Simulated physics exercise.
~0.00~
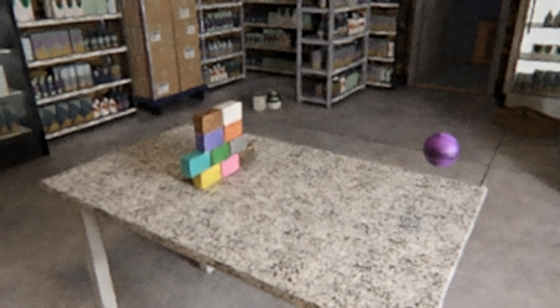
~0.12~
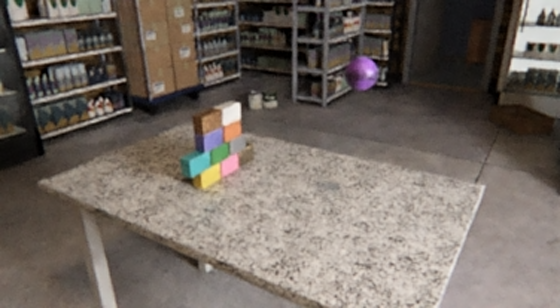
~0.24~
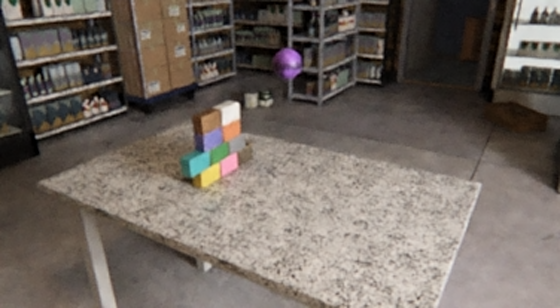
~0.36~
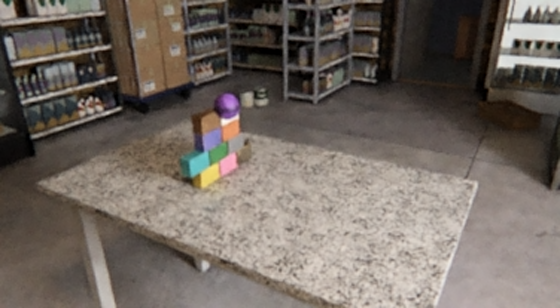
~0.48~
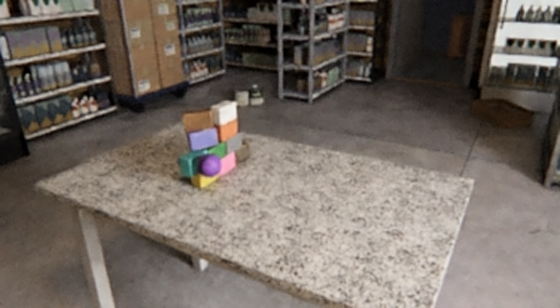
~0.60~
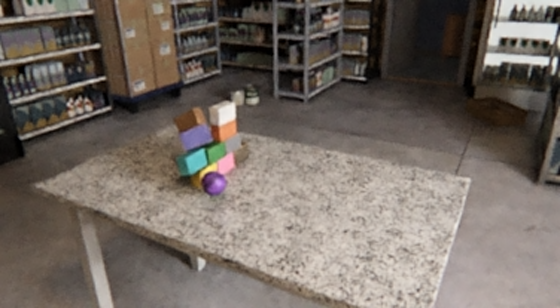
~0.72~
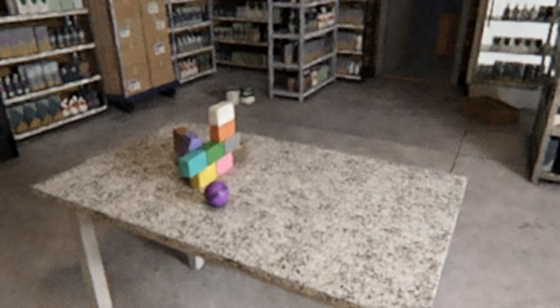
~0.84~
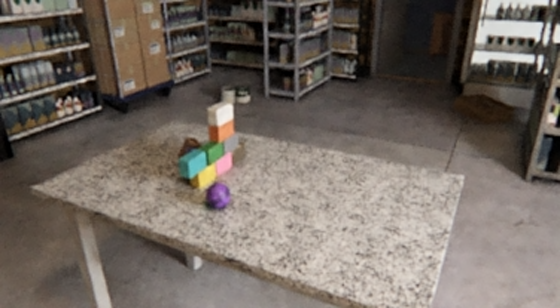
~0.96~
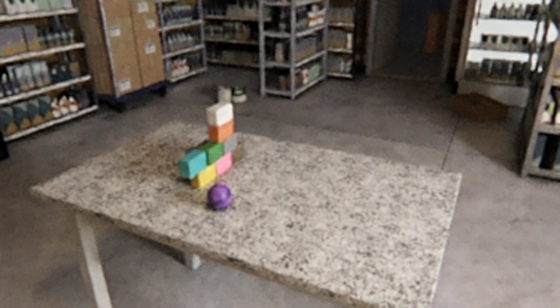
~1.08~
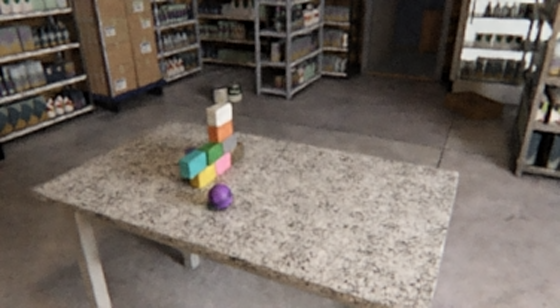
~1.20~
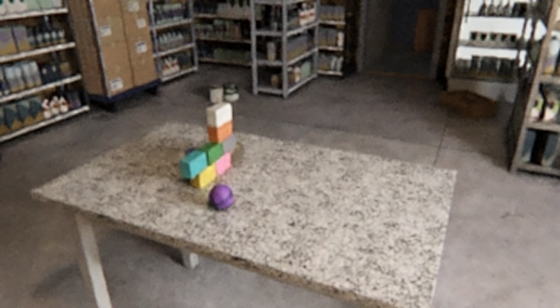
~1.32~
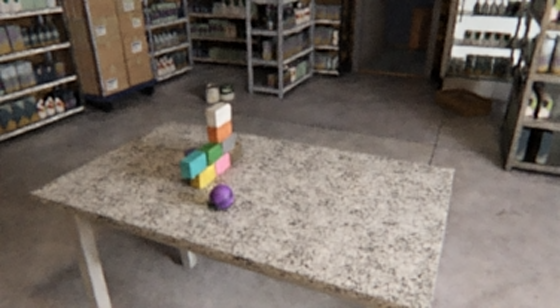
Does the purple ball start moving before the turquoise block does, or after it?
The purple ball moves first, flying in from the right. The turquoise block only shifts slightly once the ball has reached the stack.
Purple ball flying left into stack of coloured blocks on speckled table, toppling brown and blue blocks and settling in front.
